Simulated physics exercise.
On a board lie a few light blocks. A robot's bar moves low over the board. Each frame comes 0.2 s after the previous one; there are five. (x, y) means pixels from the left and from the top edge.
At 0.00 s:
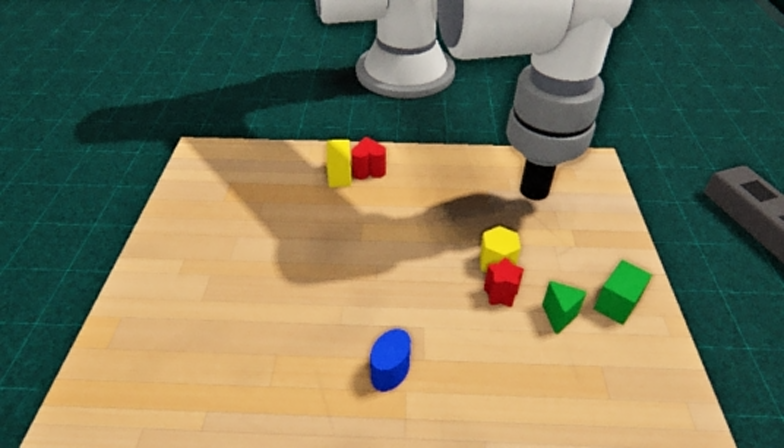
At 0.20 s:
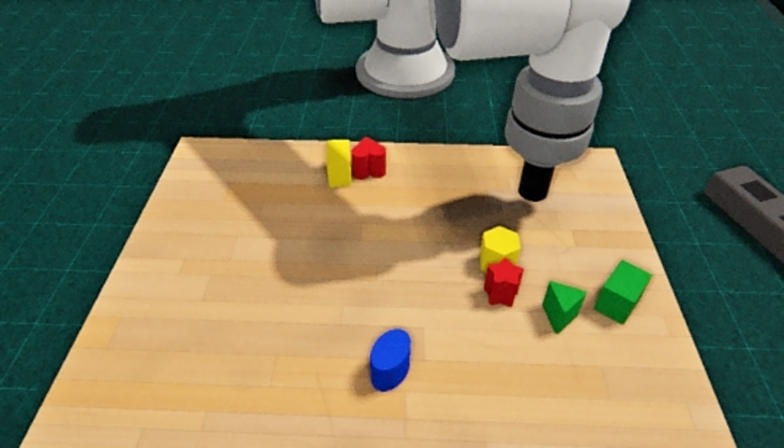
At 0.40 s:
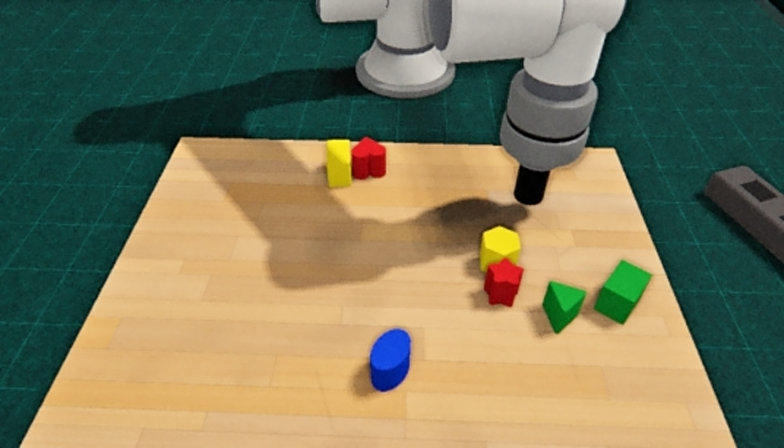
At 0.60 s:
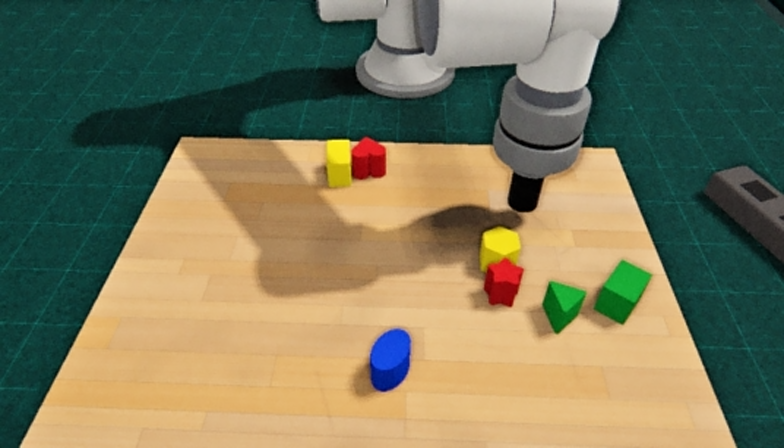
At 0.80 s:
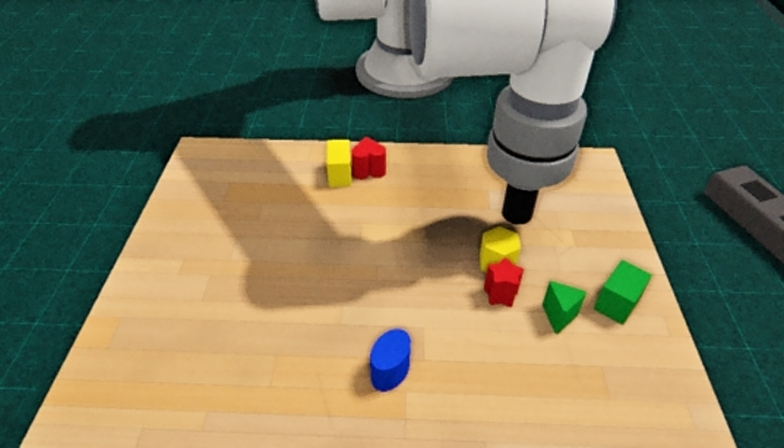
Over a wooden board, a robot's bar moves slightly nearer and left while blocks stay still.
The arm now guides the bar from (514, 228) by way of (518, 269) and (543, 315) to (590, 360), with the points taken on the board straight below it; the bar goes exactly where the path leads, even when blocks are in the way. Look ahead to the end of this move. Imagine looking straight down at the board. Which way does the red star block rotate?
Viewed from above, counterclockwise.
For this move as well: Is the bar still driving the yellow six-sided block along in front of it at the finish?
That would be a no.
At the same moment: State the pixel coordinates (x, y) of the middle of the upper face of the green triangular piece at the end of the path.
Its top middle: (630, 331).
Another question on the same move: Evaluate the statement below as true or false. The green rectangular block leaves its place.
My answer: False.
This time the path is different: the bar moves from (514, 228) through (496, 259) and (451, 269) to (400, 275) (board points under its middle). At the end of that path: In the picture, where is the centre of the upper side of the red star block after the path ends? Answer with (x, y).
Close to (508, 288).
What follows on the original path. One third of the way, bar (521, 256); yellow six-sided block (492, 256), turned 50° clockwise; red star block (502, 282), turned 40° anticlockwise.
Two thirds of the way, bar (547, 301); yellow six-sided block (492, 256), turned 50° clockwise; red star block (501, 283), turned 45° anticlockwise; green triangular piece (589, 311), turned 25° anticlockwise.
At the end, bar (596, 347); yellow six-sided block (492, 256), turned 50° clockwise; red star block (501, 283), turned 45° anticlockwise; green triangular piece (630, 331), turned 135° anticlockwise; green rectangular block unmoved.
